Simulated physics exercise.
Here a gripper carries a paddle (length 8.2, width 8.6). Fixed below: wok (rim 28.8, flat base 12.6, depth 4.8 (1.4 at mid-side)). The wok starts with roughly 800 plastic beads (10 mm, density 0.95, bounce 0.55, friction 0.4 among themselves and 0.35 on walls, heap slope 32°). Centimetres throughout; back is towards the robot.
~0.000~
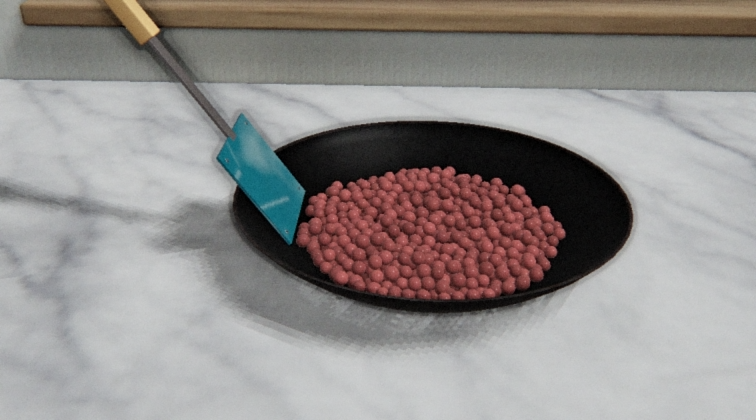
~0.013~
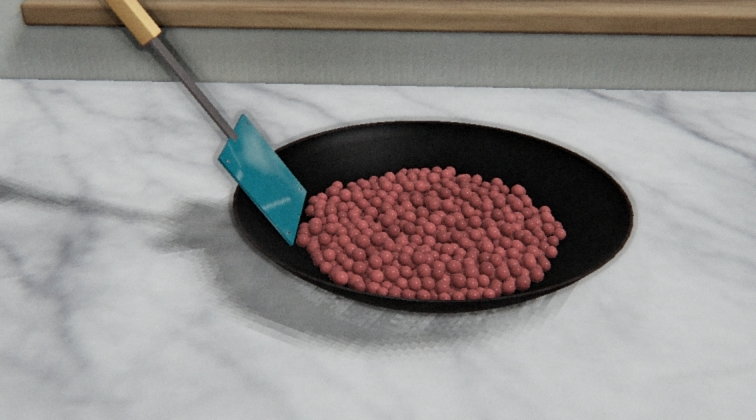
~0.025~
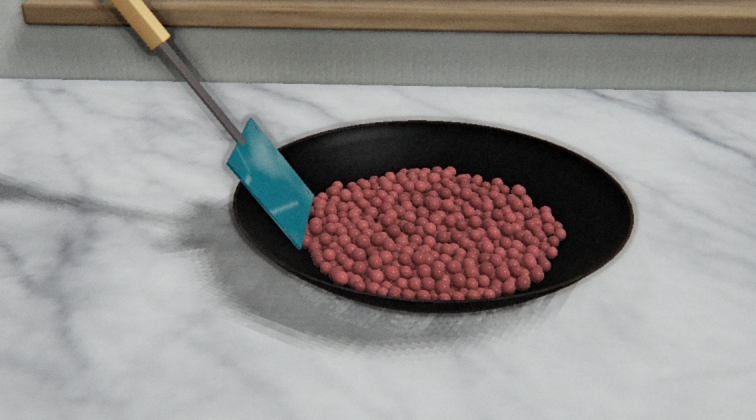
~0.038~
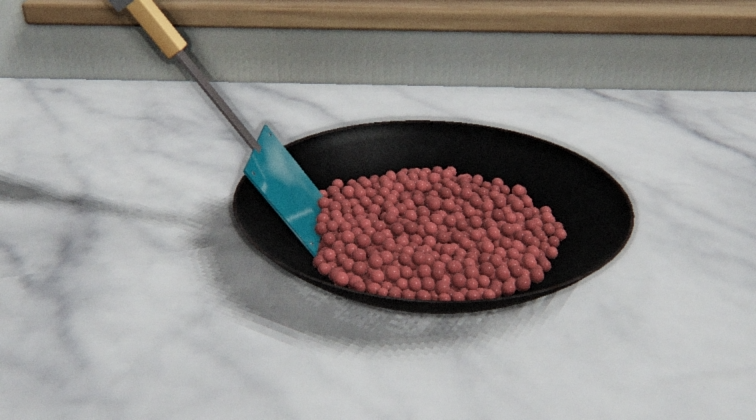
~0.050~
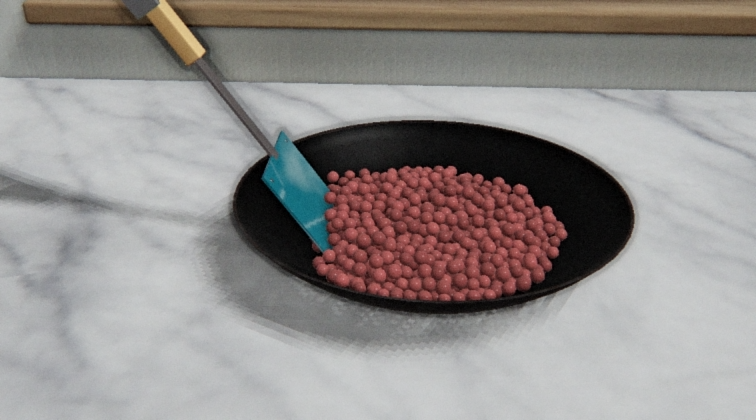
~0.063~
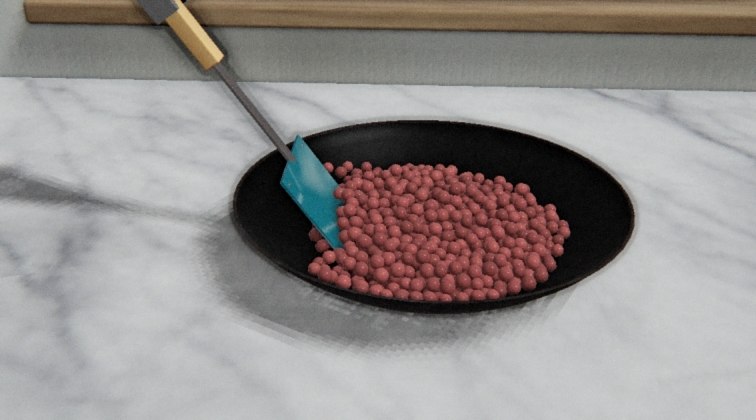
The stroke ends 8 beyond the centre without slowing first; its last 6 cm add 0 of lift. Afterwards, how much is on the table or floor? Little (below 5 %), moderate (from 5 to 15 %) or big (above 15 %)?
On the table or floor the share is big, above 15 %.
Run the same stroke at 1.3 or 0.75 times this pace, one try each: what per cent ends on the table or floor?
About 30 and 10 per cent.
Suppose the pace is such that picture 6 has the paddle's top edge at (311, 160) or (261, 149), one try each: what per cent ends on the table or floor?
Some 30 and 5 per cent.
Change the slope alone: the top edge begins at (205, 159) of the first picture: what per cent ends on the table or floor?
Some 15 per cent.
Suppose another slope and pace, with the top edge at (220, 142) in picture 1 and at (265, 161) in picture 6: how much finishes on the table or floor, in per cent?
Some 10 per cent.
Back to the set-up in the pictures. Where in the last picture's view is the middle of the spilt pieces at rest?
Around (729, 248).
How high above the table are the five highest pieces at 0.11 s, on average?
Some 5 cm.
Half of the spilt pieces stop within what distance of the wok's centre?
Roughly 26 cm.
After 0.11 s, sloping 55°, highest piece 5 above the table; 802 in the wok.
After 0.16 s, sloping 55°, highest piece 6 above the table; 801 in the wok, 1 on the blade or in flight.
After 0.38 s, sloping 55°, highest piece 6 above the table; 647 in the wok, 140 on the table or floor, 15 on the blade or in flight.
After 1.43 s, sloping 55°, highest piece 6 above the table; 643 in the wok, 159 on the table or floor.
At rest, 643 in the wok, 159 on the table or floor. That is 20 % on the table or floor.
